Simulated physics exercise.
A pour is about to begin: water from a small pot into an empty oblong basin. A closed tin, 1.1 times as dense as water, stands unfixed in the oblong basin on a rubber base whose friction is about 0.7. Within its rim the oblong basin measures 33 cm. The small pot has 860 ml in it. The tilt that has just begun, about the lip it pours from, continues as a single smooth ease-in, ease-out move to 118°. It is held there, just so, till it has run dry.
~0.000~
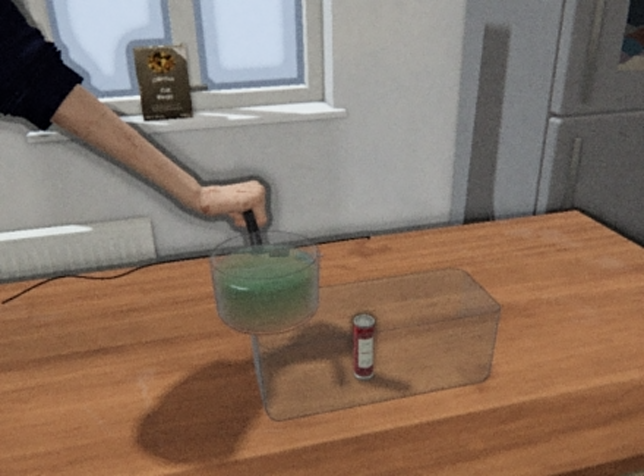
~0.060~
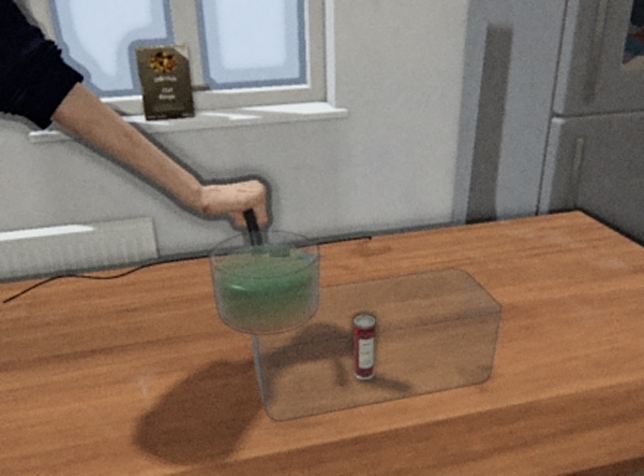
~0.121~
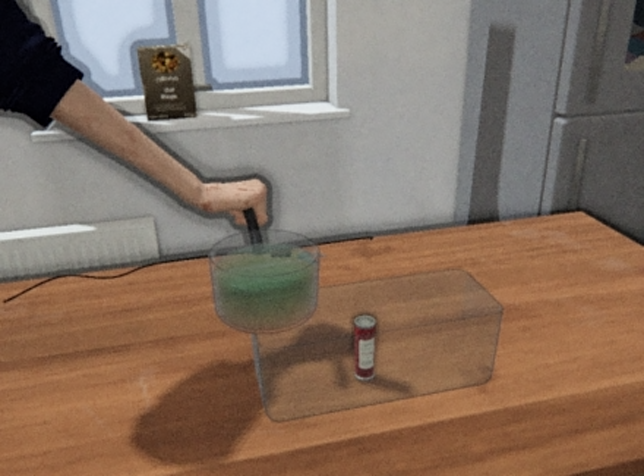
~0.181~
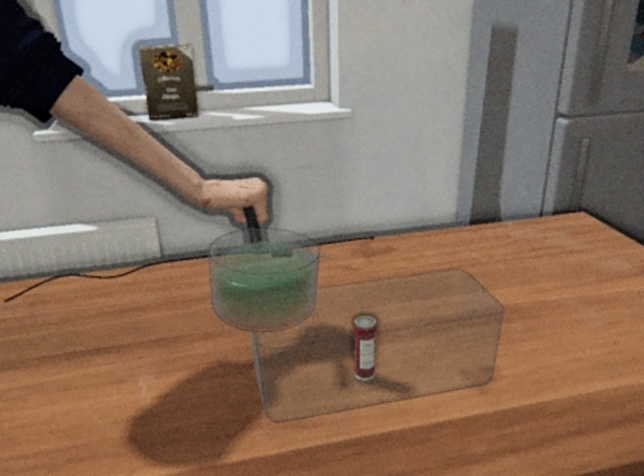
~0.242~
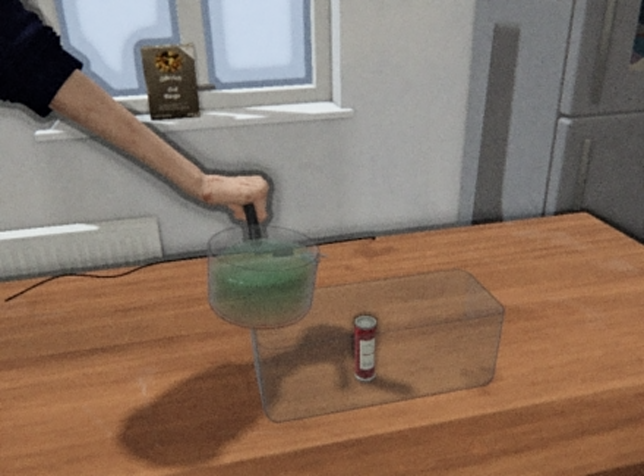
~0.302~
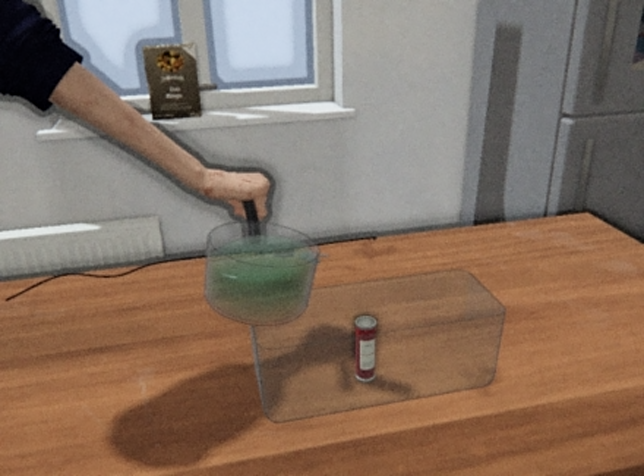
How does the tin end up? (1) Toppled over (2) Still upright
Still upright.
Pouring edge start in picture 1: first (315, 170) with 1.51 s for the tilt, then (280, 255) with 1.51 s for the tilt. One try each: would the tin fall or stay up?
Trial 1 - tin stays standing; trial 2 - tin tips.
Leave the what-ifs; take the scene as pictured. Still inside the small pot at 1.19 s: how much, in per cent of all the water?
I reckon near 8 per cent still sits there.
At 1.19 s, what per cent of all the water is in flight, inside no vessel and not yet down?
Something like 12 per cent is in the air then.
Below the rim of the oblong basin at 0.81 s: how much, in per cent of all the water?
Estimate - around 12 in a hundred parts.
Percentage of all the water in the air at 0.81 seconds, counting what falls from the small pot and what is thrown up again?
At that moment, about 26 percent.
By 0.81 s the tilt is 66° and 63 per cent is still to pour; the tin stands where it began.
By 1.19 s the tilt is 105° and 8 per cent is still to pour; the tin stands where it began.
By 1.58 s the tilt is 118° and 0 per cent is still to pour; the tin stands where it began.
By 2.01 s the tilt is 118° and 0 per cent is still to pour; the tin stands where it began.
At rest the tin stands where it began.
